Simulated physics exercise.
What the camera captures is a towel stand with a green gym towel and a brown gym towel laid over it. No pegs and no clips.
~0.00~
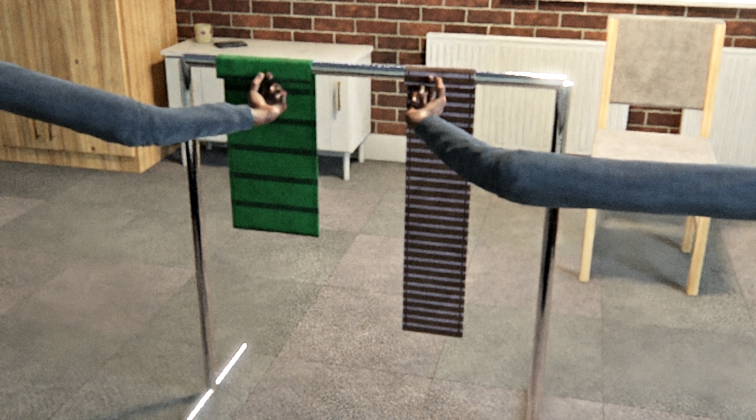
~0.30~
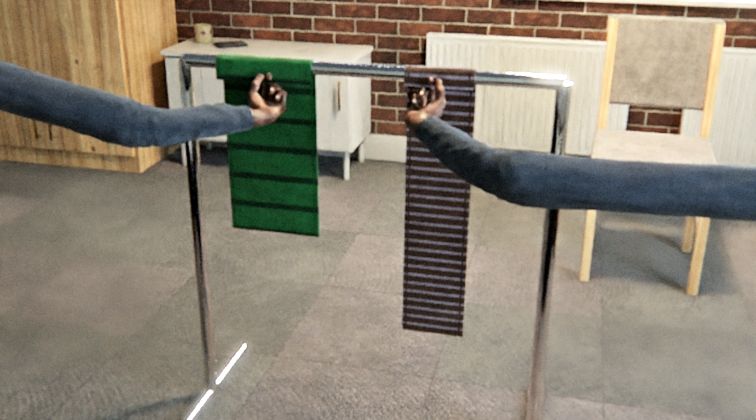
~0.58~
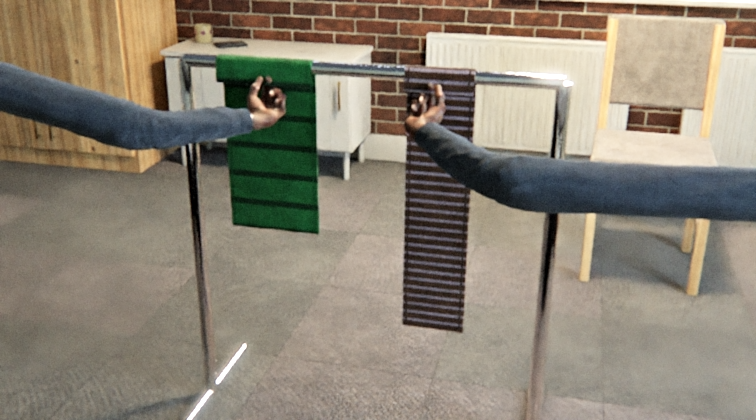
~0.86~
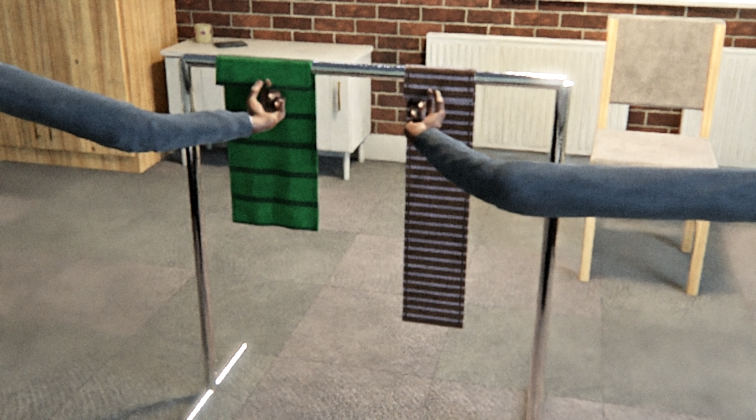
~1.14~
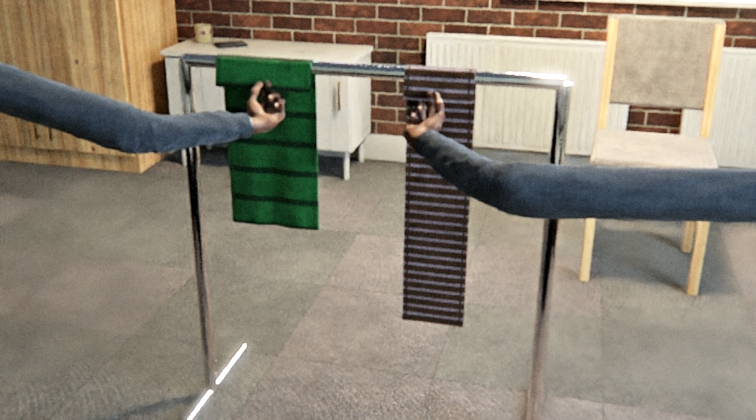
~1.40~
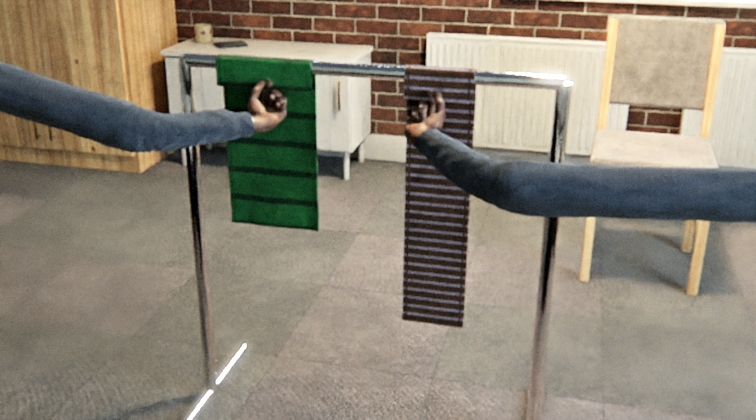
Two hands, one at each towel, shift very slightly near the rail of a metal stand, where a striped green towel hangs on the left and a longer, narrower striped brown one on the right, their lower edges rising slightly.
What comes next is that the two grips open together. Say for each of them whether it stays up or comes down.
Green gym towel: Comes down; brown gym towel: Comes down.
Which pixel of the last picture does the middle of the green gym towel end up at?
Near (284, 396).
By 1.76 s, green gym towel clear of the rail and dropping near (276, 227); brown gym towel clear of the rail and dropping near (434, 285).
By 2.02 s, green gym towel in a heap on the floor near (285, 392); brown gym towel in a heap on the floor.
When it is over, green gym towel in a heap on the floor near (284, 395); brown gym towel in a heap on the floor. The green gym towel slides off and the brown gym towel slips to the floor.
